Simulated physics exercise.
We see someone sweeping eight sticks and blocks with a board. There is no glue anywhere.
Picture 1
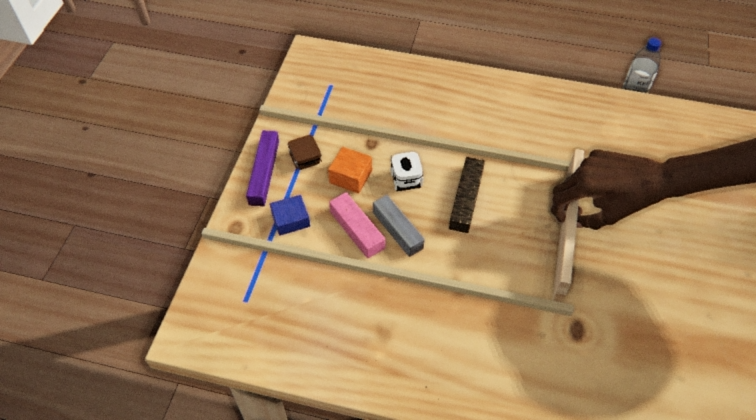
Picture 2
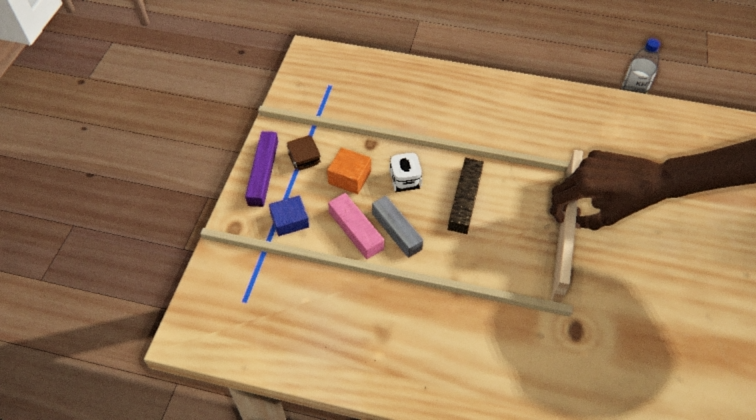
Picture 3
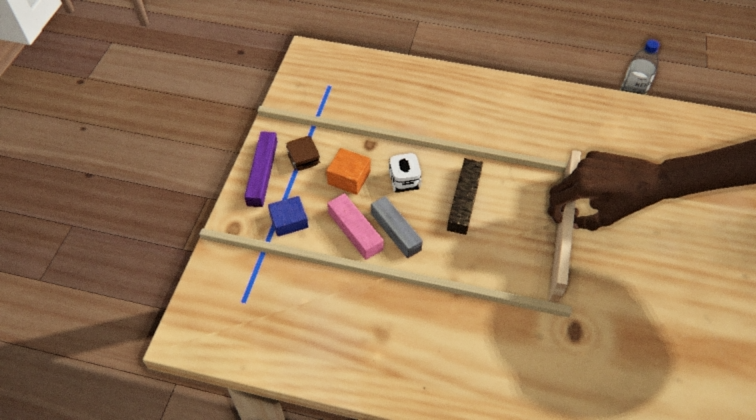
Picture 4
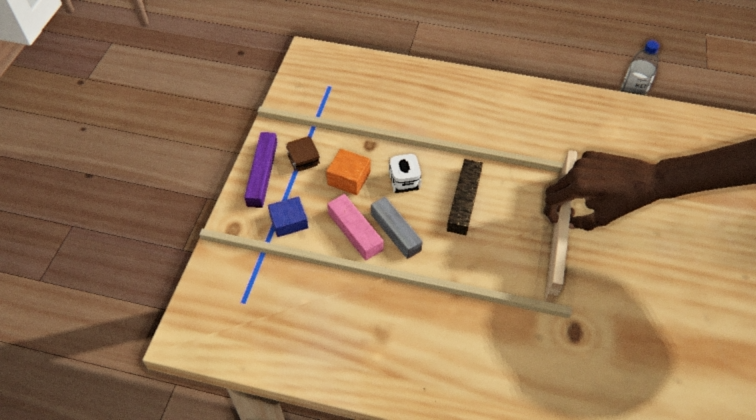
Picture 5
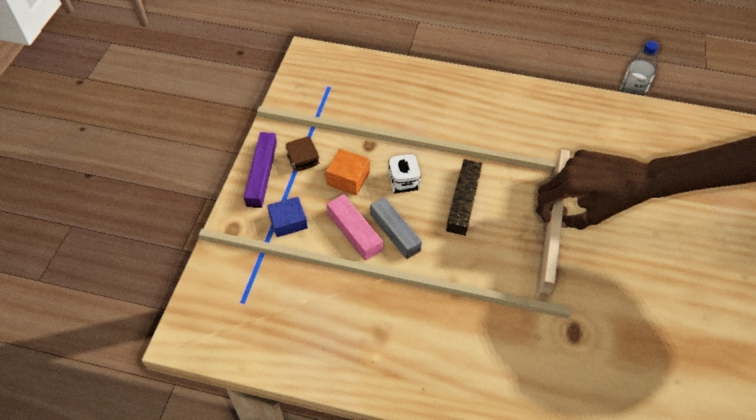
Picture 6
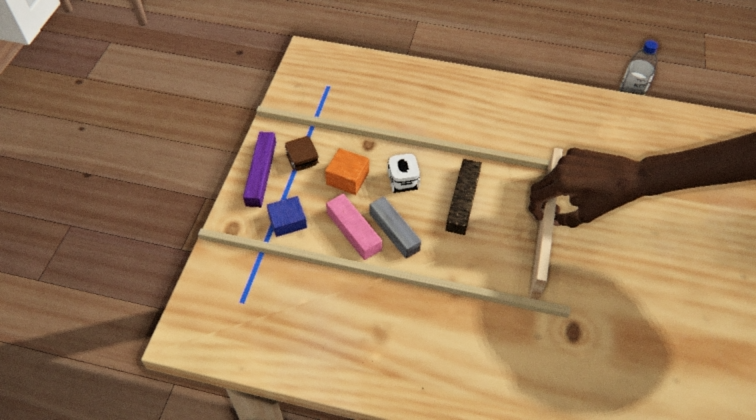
On a wooden table, a hand held a board upright to the right of eight scattered sticks and blocks, then slid it slightly left between two rails while the pieces stayed still.
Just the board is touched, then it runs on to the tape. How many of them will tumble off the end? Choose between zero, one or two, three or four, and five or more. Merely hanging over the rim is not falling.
The count is one or two.
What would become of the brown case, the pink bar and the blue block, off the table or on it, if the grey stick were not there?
Note: Brown case is off by the end; pink bar is on by the end; blue block is on by the end.
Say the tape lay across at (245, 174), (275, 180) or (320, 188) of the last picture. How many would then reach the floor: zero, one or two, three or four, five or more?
Try 1 - five or over; try 2 - three to four; try 3 - none at all.
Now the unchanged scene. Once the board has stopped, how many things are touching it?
Contact count: 2.
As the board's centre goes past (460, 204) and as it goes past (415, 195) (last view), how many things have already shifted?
I get 1 at the one place and 3 at the other.
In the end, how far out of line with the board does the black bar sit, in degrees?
I'd put it at about 0°.
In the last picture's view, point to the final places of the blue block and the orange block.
Final positions - blue block around (212, 210), orange block around (236, 156).
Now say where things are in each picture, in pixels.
Purple stick (263, 168); brown case (305, 154); blue block (290, 215); board (569, 223); tape (293, 181), in the first frame.
Brown case (304, 155); board (567, 224), in the second frame.
Blue block (288, 216); white case (405, 173), in the third frame.
Purple stick (262, 169); black bar (465, 196), in the fourth frame.
Brown case (303, 156); pink bar (354, 227), in the fifth frame.
Purple stick (260, 168); brown case (302, 155); blue block (287, 216); board (546, 221); tape (290, 182), in the sixth frame.
A little later, none off yet; purple stick at rest near (260, 168); brown case at rest near (302, 155); blue block at rest near (287, 216).
Next, none off yet; purple stick shifted a little near (233, 169); brown case shifted well along near (248, 142); blue block shifted about its own width near (248, 216).
When it is over, the number that fall off is one or two; down, brown case and purple stick.
